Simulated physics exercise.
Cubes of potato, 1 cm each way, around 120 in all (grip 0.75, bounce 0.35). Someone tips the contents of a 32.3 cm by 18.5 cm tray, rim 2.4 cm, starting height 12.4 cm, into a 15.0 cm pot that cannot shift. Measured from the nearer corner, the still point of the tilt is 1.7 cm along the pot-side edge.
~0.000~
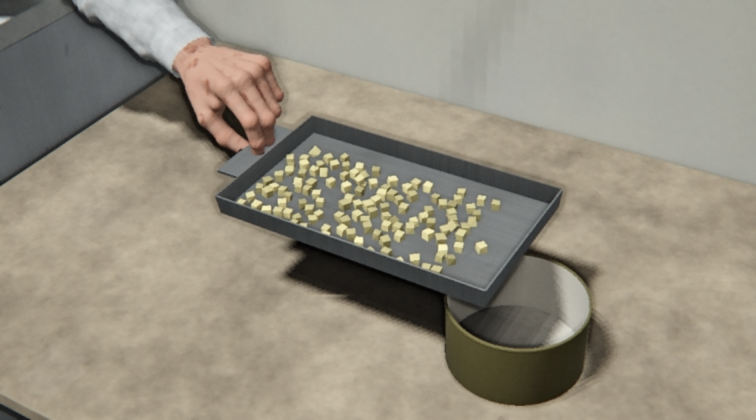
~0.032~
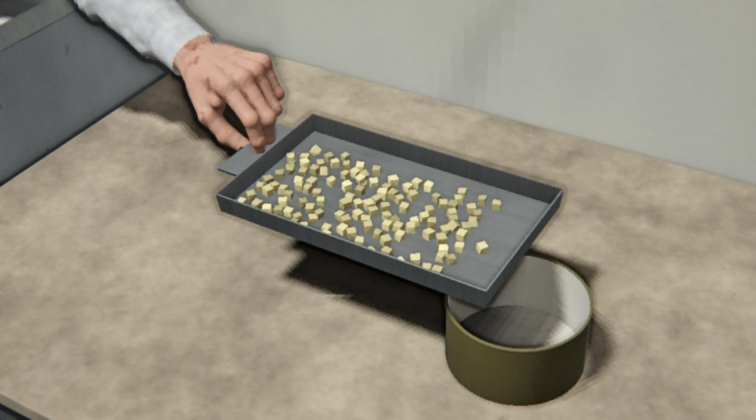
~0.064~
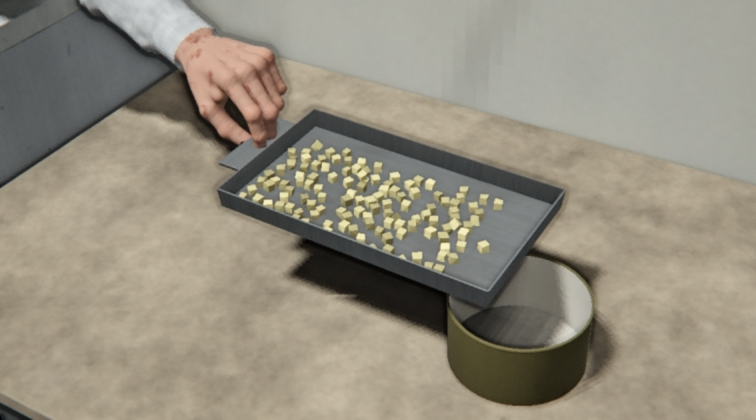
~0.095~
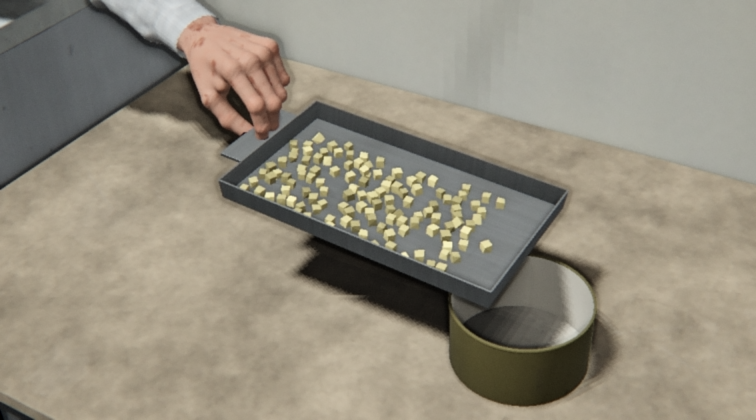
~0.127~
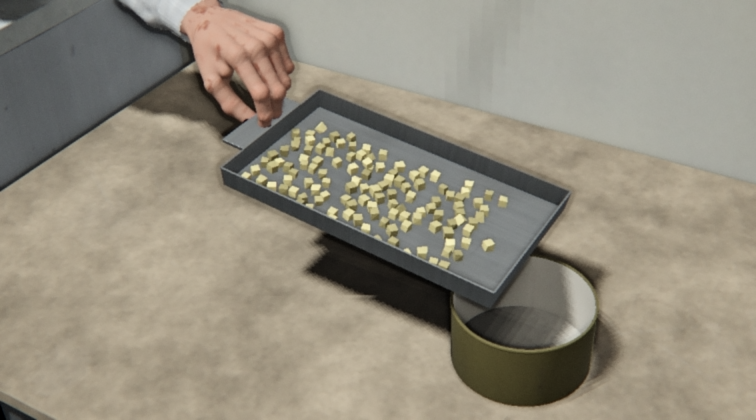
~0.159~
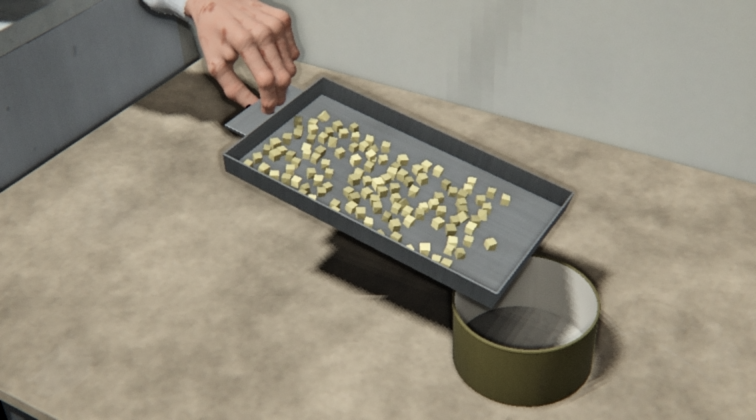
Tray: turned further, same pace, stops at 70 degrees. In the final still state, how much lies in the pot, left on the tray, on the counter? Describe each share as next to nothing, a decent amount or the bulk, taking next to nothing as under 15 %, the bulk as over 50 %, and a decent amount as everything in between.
My prediction: Pot: A moderate amount; left on the tray: A moderate amount; counter: A moderate amount.
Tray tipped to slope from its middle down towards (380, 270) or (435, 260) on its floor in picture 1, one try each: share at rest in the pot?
The share comes to roughly 0 in a hundred, then roughly 5 in a hundred.
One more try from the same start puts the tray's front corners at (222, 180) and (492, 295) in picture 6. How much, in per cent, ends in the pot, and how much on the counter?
Pot: 0, counter: 45.
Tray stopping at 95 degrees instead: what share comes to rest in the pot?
Near 35 %, then.
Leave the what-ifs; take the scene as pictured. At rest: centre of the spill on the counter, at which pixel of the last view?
Somewhere around (751, 408), I'd say.
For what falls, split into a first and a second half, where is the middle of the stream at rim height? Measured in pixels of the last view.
At roughly (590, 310) first, later on at (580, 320).
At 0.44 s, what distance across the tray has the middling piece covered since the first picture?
Around 1 centimetres.
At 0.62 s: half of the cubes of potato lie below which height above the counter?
About 20 centimetres.
After 0.44 s, tilt 40 degrees; the tray holds 100 %, the pot 0 %.
After 0.62 s, tilt 60 degrees; the tray holds 100 %, the pot 0 %.
After 0.93 s, tilt 70 degrees; the tray holds 40 %, the pot 20 %.
At rest (2.1 s), pot 25 %, tray 35 %, counter 40 %.
